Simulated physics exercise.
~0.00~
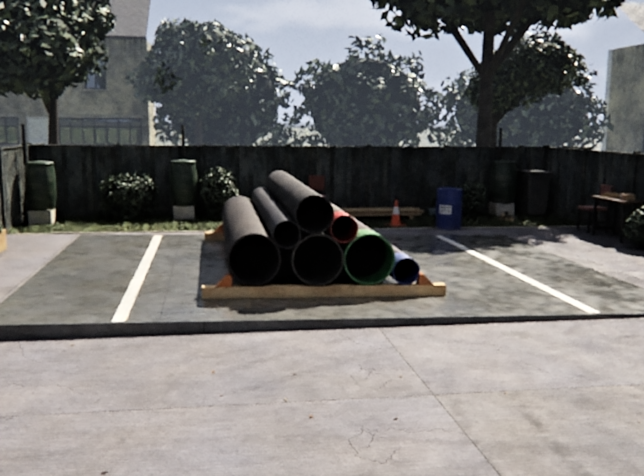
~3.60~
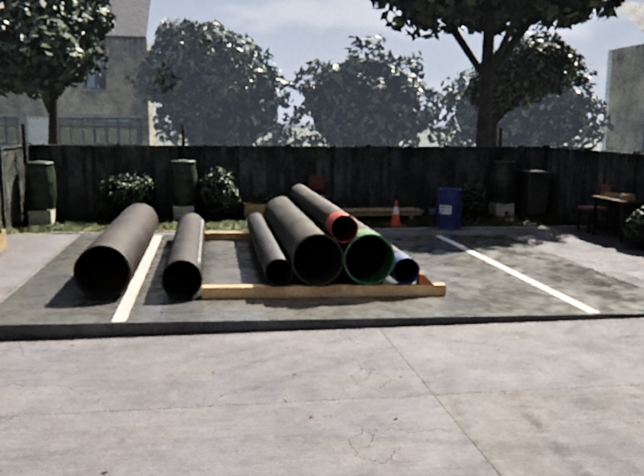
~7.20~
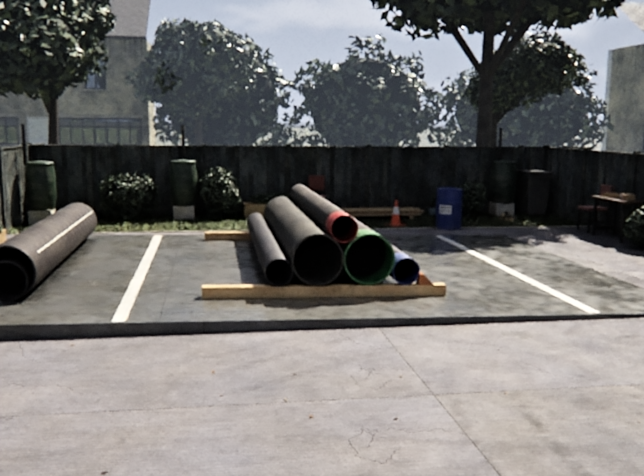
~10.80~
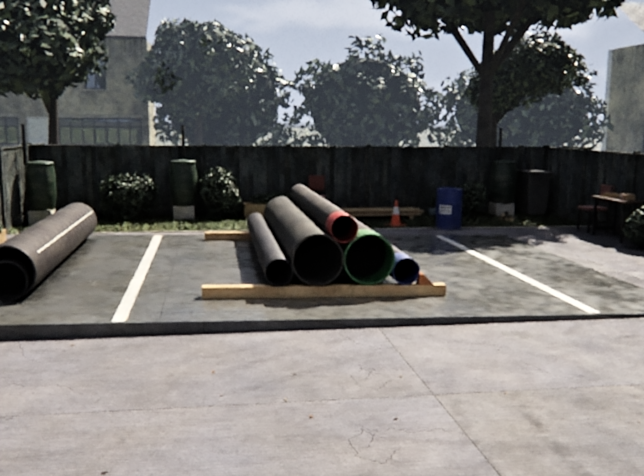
A stack of seven hollow pipes, mostly black with one red, one green and one blue on the right, rests on wooden bearers in a paved bay, seen from the front by a still camera. White lines flank it, with a dark fence, trees and a blue barrel behind. The left side gives way, and a large black pipe and a smaller one roll left off the bearers while others drop lower. The two rolling pipes cross the left line and stop at the far left. The red pipe ends atop the remaining stack, with green and blue still on the bearers.
